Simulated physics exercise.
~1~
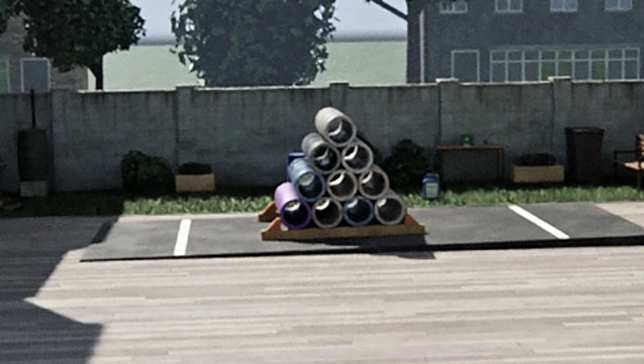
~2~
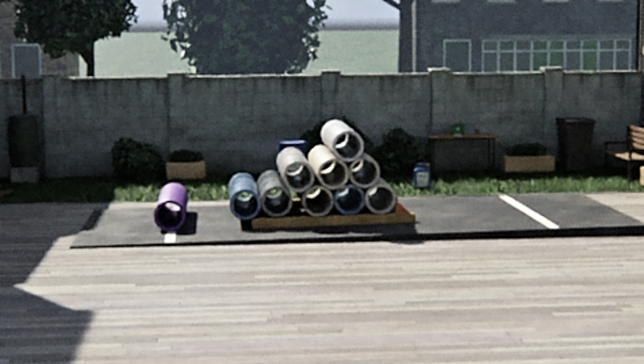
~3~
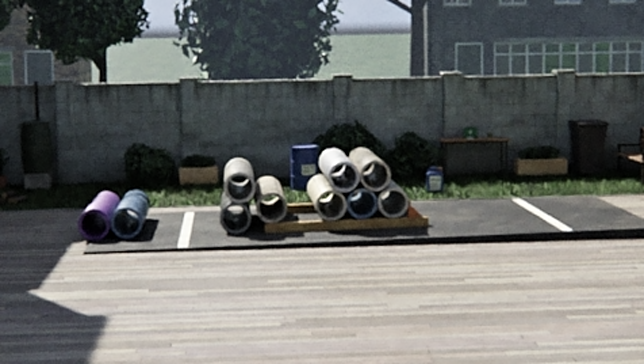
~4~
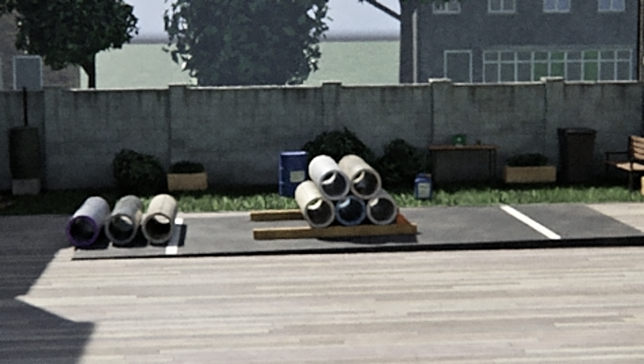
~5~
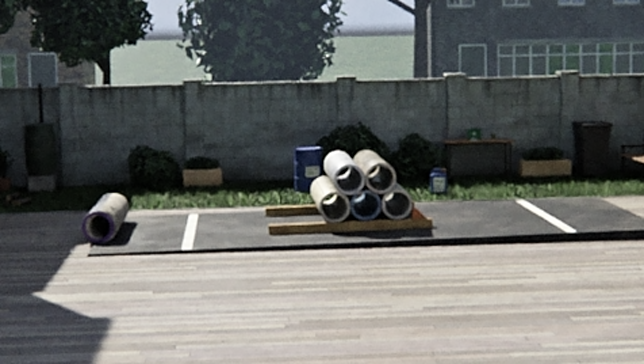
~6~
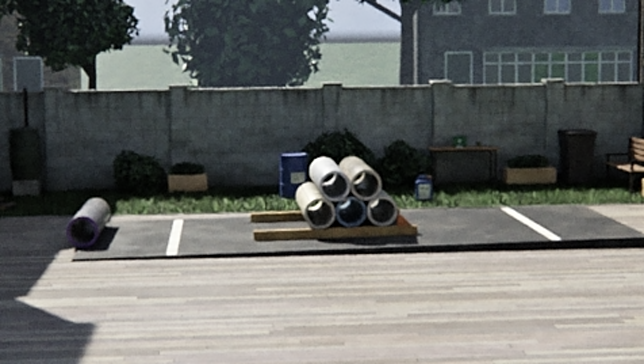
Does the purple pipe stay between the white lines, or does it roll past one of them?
It rolls past one of them, going off to the left and ending up beyond the left white line.
